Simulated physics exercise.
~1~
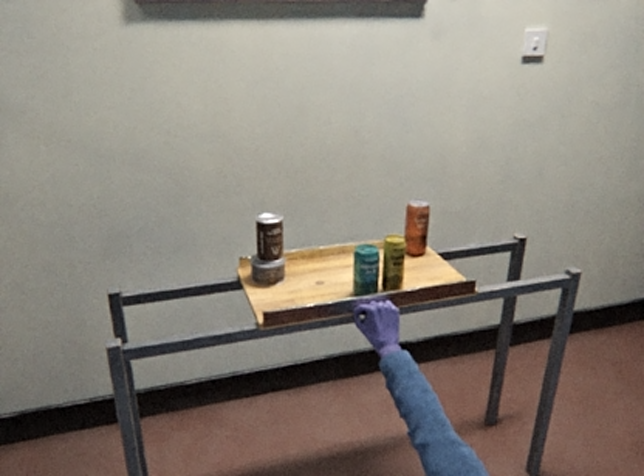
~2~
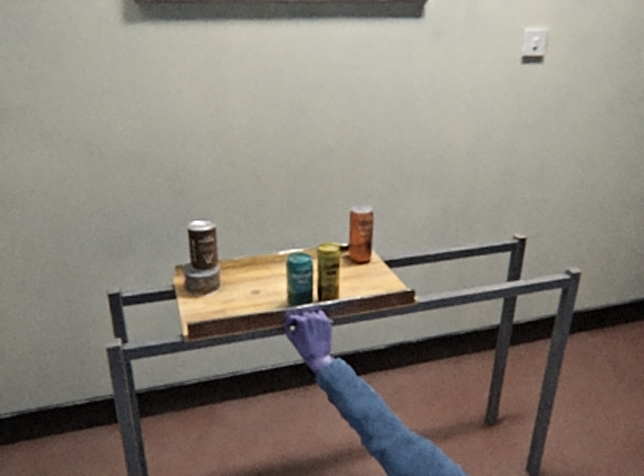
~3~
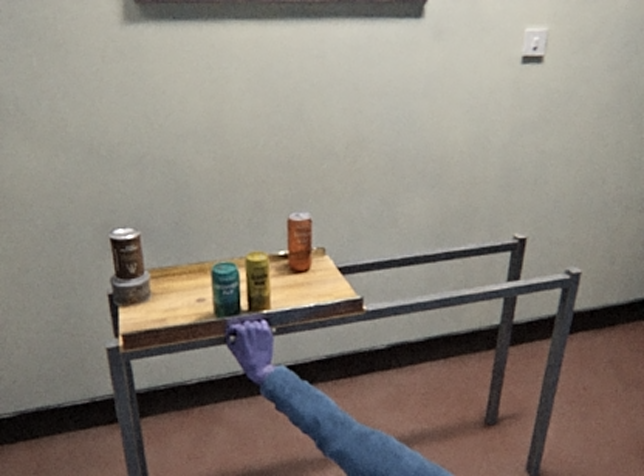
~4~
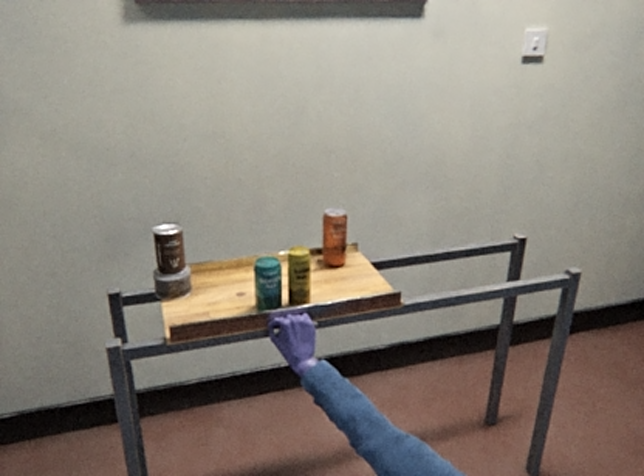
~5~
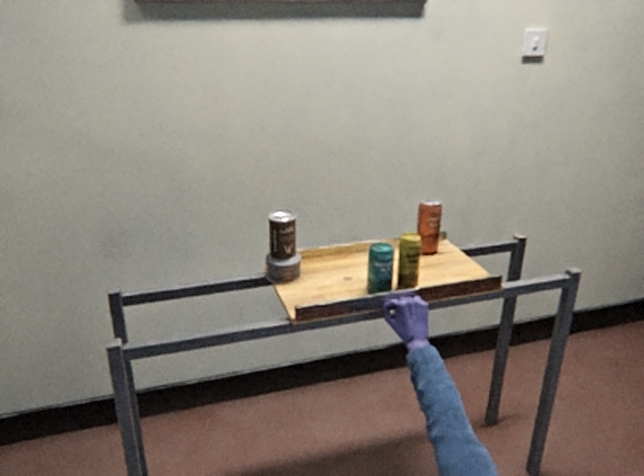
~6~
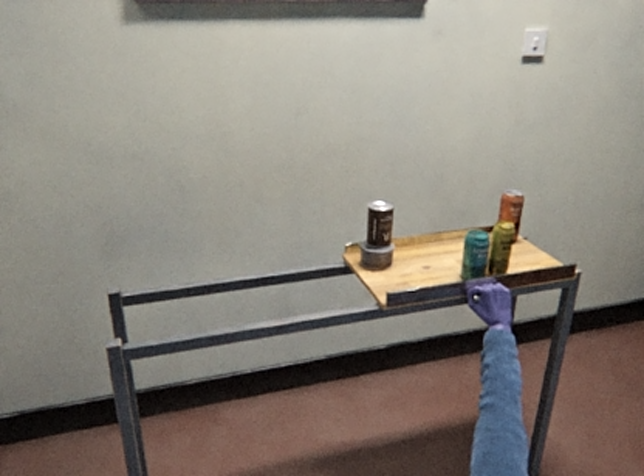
The video shows a gloved hand sliding a wooden tray left along a metal frame, then back to the right end, carrying a brown tin stacked on a grey tub and turquoise, yellow and orange cans, all still upright on the tray at the end.
